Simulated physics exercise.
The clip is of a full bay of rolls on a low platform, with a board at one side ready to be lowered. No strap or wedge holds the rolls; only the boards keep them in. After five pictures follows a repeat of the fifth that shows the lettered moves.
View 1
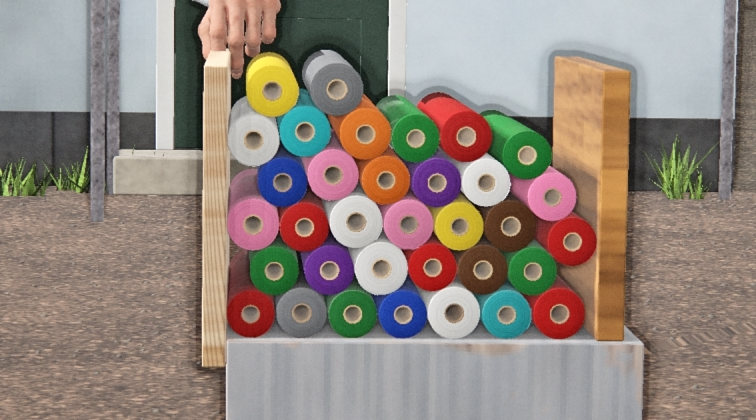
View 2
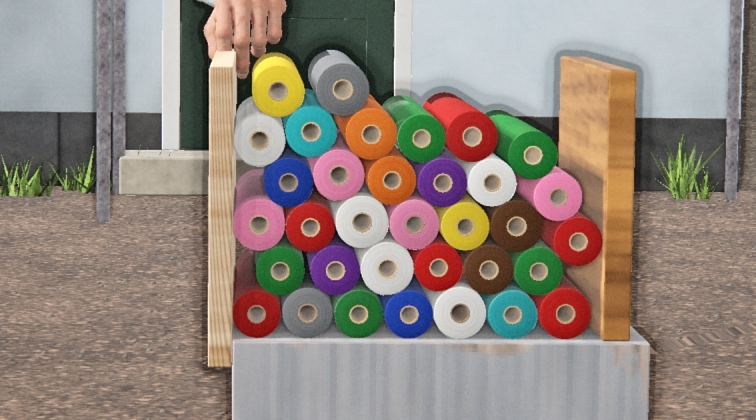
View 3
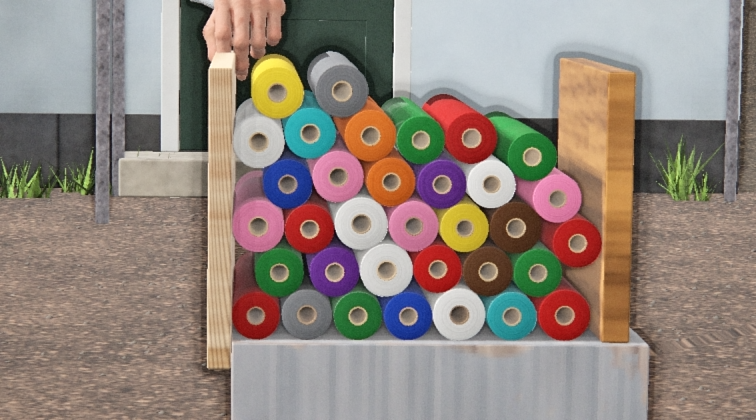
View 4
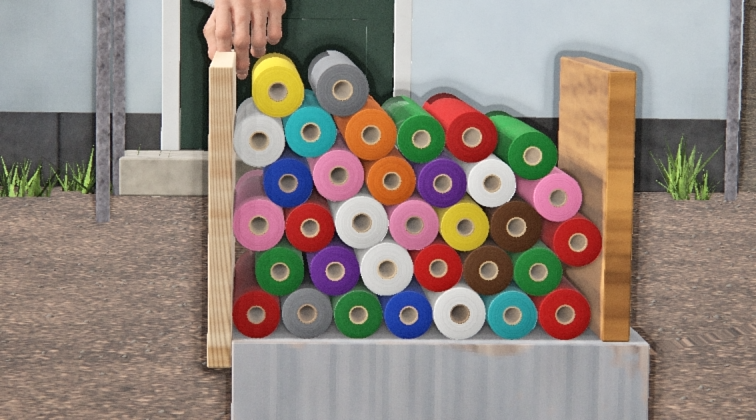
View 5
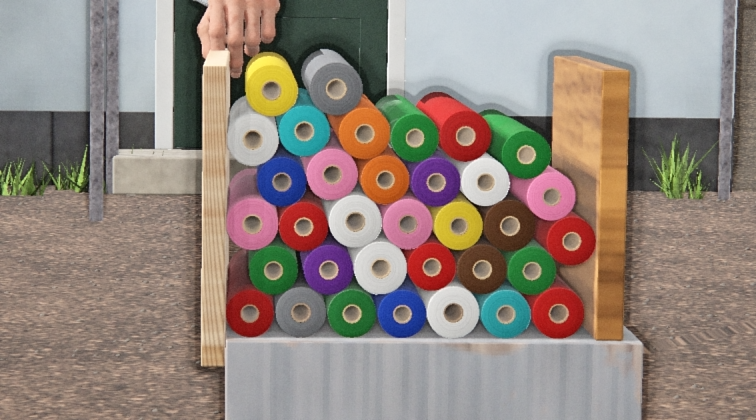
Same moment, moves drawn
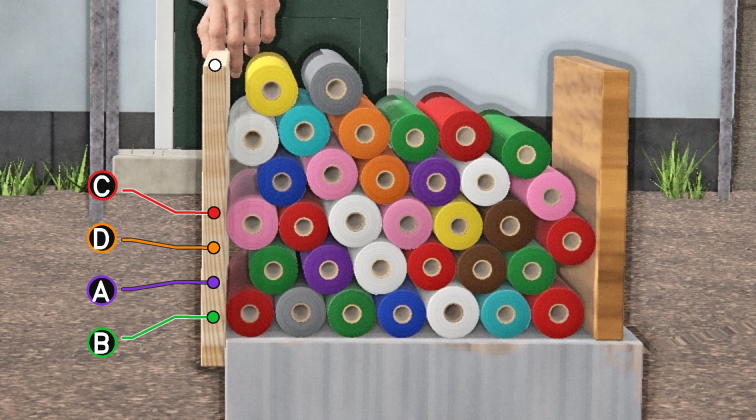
A hand gripping the top of a wooden board beside stacked colourful rolls on a low platform, everything staying almost still.
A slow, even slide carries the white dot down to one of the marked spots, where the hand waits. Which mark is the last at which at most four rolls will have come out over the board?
Down to D.
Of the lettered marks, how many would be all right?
Two of the four.
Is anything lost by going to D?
Yes, at D.
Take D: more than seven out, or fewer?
It loses fewer than seven.
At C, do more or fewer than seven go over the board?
Fewer than seven.
On the marked copy, A at (213, 283); B at (213, 317); C at (213, 213); D at (213, 248); the white dot at (215, 65).
With D. Early on, top of the board (226, 147).
Further on, top of the board (226, 241).
At the end, top of the board (226, 247), two out over the board.
As for the rest, A more than four out over the board; B more than four out over the board; C two out over the board.
